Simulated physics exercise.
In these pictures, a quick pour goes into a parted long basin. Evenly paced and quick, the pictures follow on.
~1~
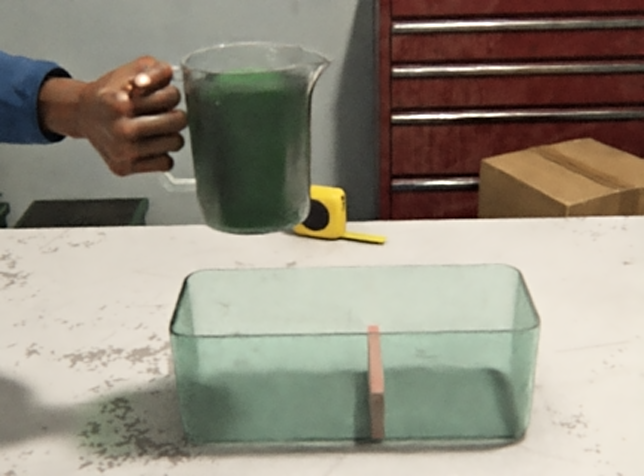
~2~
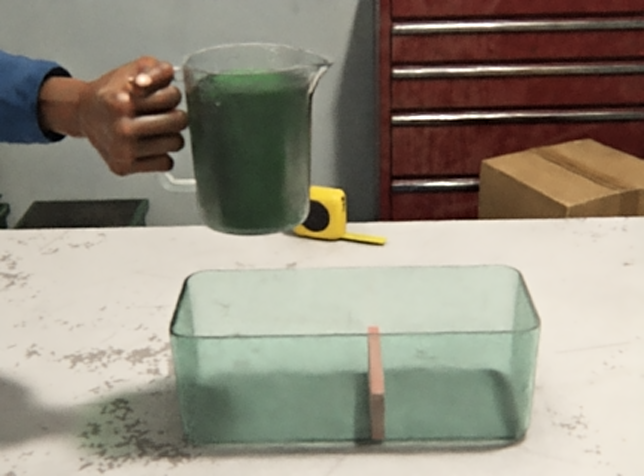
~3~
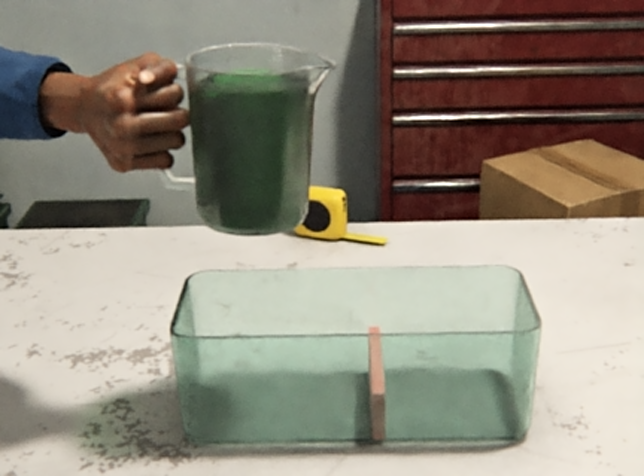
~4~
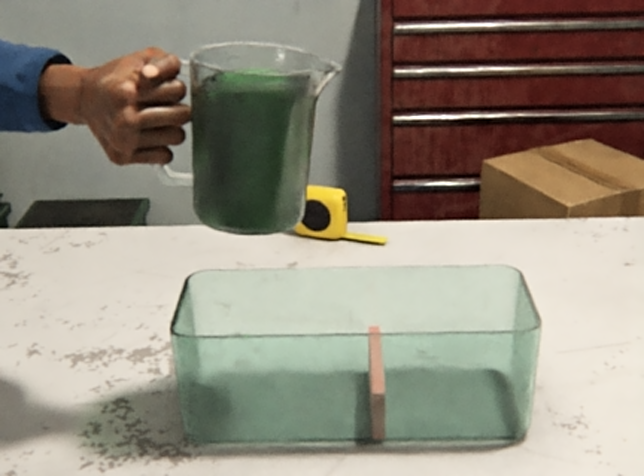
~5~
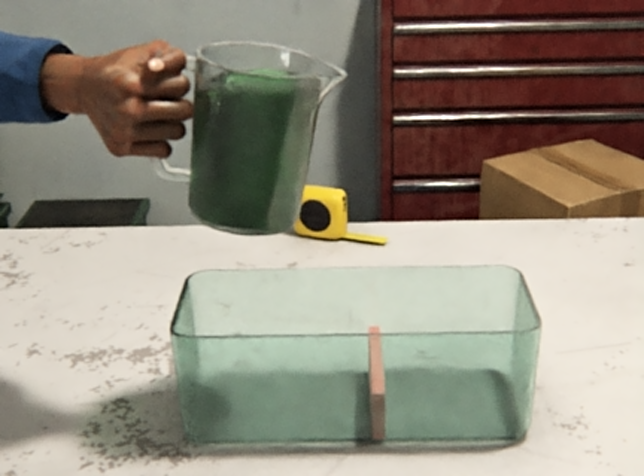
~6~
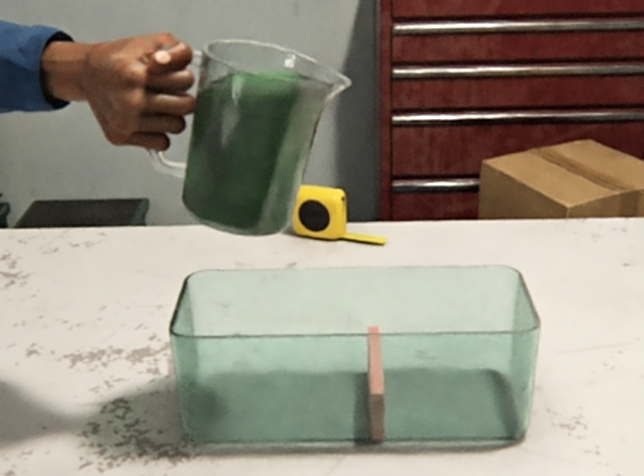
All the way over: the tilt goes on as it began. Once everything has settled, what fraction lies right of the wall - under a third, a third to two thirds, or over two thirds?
Over two thirds lies right of the wall.
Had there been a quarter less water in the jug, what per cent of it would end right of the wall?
Near 85 in a hundred.
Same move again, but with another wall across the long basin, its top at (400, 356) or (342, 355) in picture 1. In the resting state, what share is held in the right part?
Around 70 percent in try one and around 95 percent in try two.
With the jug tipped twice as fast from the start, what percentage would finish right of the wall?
Around 80 percent ends up there.
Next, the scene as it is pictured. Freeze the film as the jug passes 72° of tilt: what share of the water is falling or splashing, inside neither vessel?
About 15 %.
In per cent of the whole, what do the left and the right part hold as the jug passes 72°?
I'd put the left part near 0 per cent and the right part near 5.
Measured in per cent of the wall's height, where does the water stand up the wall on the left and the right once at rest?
Levels: Left around 10 per cent, right around 90 per cent.
A moment on, the jug is tipped part way and 78 per cent is still to pour, 0 is left of the wall and 6 right of it.
Next, the jug is tipped right over and 22 per cent is still to pour, 1 is left of the wall and 57 right of it.
Then the jug is tipped right over and 0 per cent is still to pour, 9 is left of the wall and 88 right of it.
Later the jug is tipped right over and 0 per cent is still to pour, 10 is left of the wall and 88 right of it.
Finally, 10 per cent lies left of the wall, 88 right of it and 2 outside.
